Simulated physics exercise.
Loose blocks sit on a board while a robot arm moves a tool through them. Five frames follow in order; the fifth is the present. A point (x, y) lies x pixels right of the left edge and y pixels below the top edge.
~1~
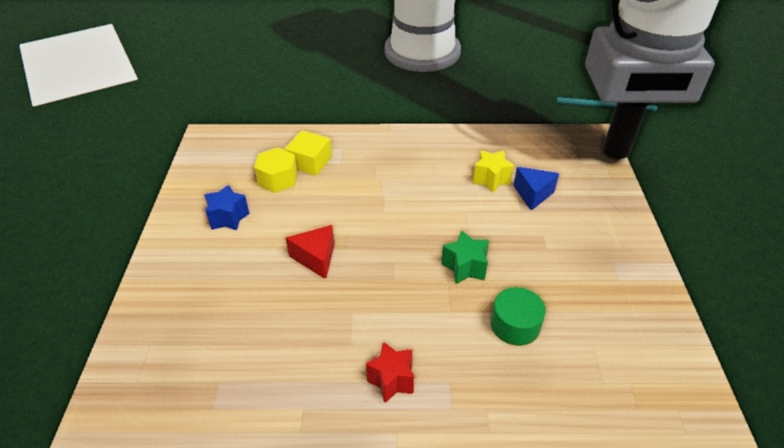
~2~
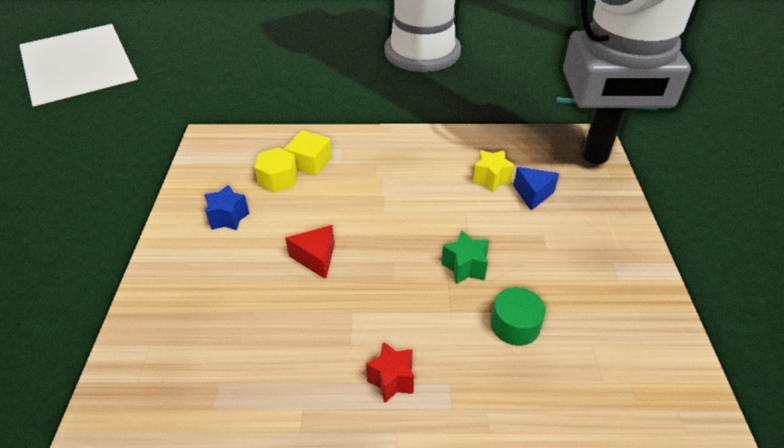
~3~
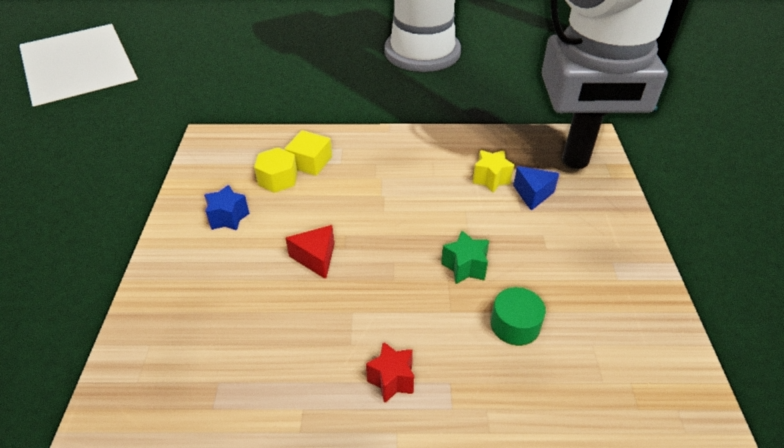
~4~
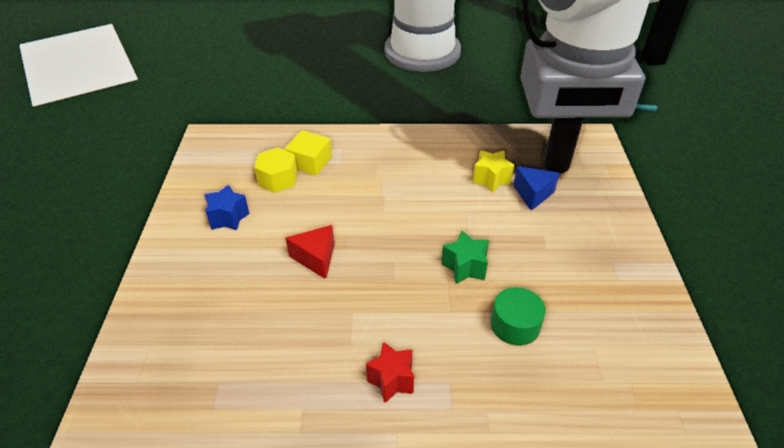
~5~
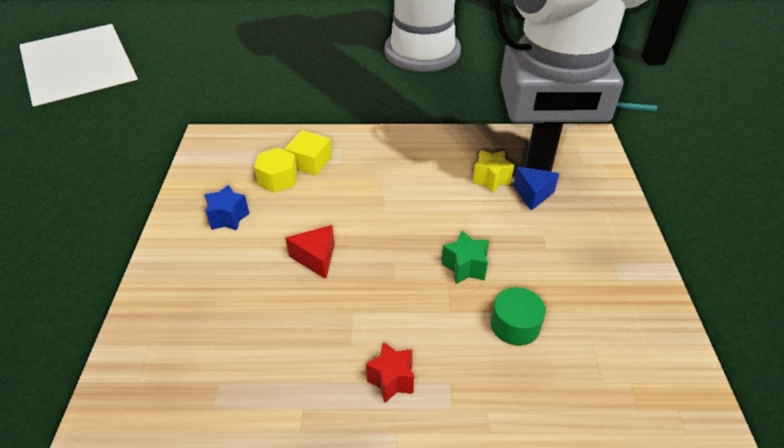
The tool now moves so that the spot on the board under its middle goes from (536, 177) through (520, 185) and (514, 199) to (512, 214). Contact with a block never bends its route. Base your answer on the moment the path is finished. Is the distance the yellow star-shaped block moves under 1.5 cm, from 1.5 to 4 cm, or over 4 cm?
Below 1.5 cm.
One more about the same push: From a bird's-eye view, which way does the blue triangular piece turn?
It goes anticlockwise.
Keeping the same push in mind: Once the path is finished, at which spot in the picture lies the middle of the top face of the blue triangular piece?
The middle of the upper face of the blue triangular piece will lie at about (535, 212) in the picture.
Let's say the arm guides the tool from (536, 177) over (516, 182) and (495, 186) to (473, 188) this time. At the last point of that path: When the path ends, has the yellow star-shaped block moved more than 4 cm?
Yes, that is what happens.
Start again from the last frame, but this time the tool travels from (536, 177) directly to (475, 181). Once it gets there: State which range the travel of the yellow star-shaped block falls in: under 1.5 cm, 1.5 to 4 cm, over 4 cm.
The displacement of the yellow star-shaped block is above 4 cm.
On the path given first. Halfway along, tool at (517, 185); yellow star-shaped block at (489, 162), turned 30° clockwise; blue triangular piece at (530, 191), turned 45° anticlockwise.
At the end, tool at (514, 207); yellow star-shaped block at (489, 162), turned 30° clockwise; blue triangular piece at (535, 212), turned 60° anticlockwise.
